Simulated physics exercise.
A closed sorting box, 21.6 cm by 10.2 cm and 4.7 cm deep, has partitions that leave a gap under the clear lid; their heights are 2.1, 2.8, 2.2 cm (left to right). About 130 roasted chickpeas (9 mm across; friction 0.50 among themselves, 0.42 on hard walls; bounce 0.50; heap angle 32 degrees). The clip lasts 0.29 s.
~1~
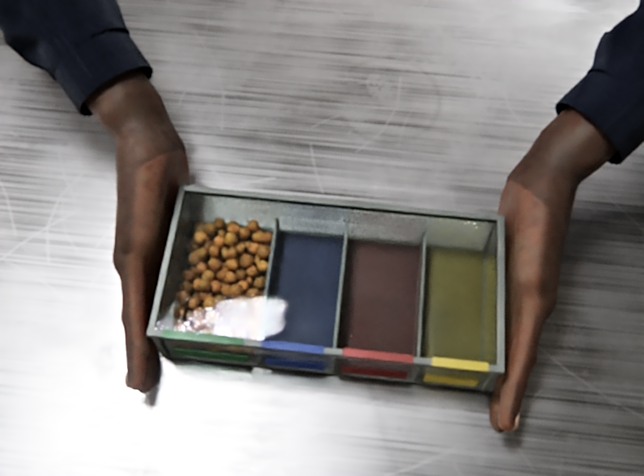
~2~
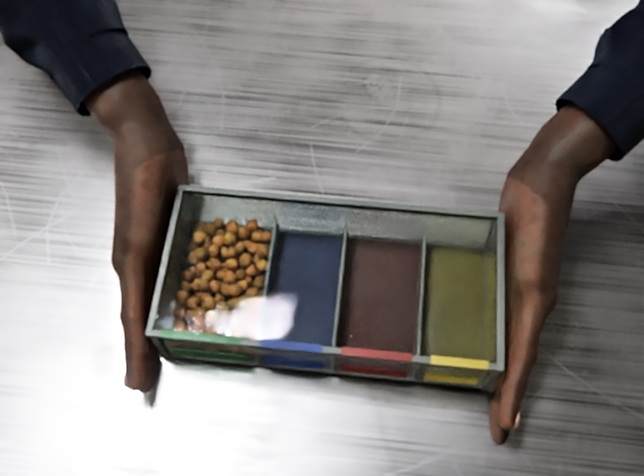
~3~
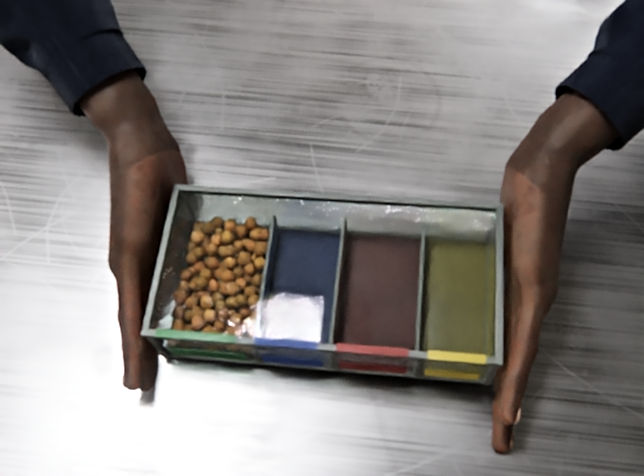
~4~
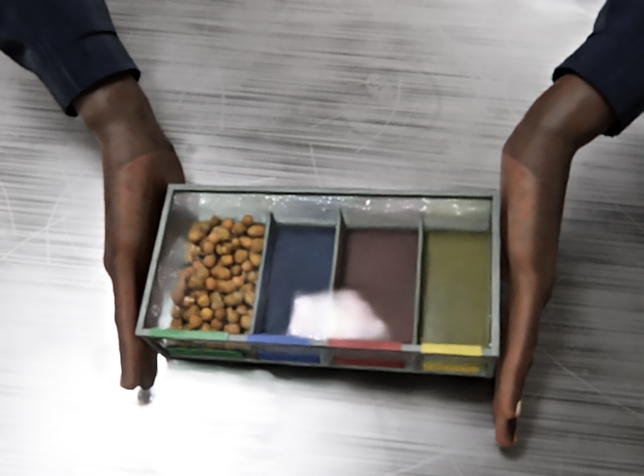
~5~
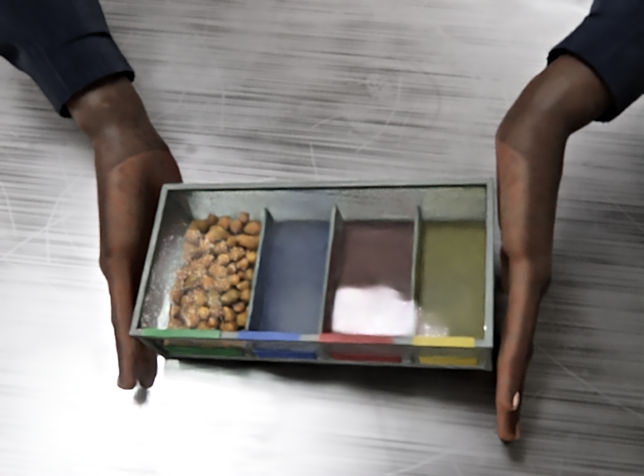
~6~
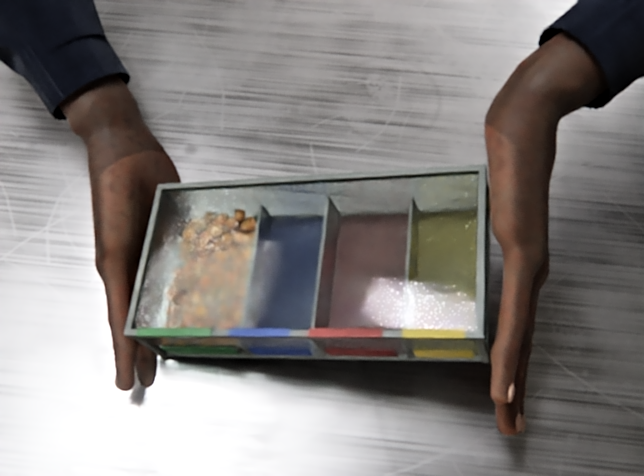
Two hands tilt a clear-lidded sorting box gradually, raising its right end while the brown chickpeas stay in the green-marked left compartment, beside empty blue, red and yellow sections, and a bright reflection slides rightward across the lid.
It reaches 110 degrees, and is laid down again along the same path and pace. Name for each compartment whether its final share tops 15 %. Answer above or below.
Red compartment: Below; blue compartment: Below; green compartment: Above; yellow compartment: Below.
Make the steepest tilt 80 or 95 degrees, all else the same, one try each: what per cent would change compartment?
About 0 and 0 per cent.
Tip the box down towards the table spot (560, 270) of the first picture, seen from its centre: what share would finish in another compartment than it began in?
Some 100 per cent.
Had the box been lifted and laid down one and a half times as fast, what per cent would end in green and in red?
Green 100; red 0.
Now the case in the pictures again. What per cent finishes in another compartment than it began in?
Some 0 per cent.
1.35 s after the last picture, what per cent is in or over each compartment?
Red 0; blue 0; green 100; yellow 0.
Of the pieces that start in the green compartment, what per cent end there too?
Roughly 100 per cent.
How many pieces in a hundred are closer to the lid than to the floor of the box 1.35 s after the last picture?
Roughly 50 per cent.
Then, 1.35 s after the last picture, tilt 110 degrees; green 100 %.
Then, 2.26 s after the last picture, tilt 49 degrees; green 100 %.
Then, 3.16 s after the last picture, tilt 0 degrees; green 100 %.
In the end, red 0 %, blue 0 %, green 100 %, yellow 0 %.
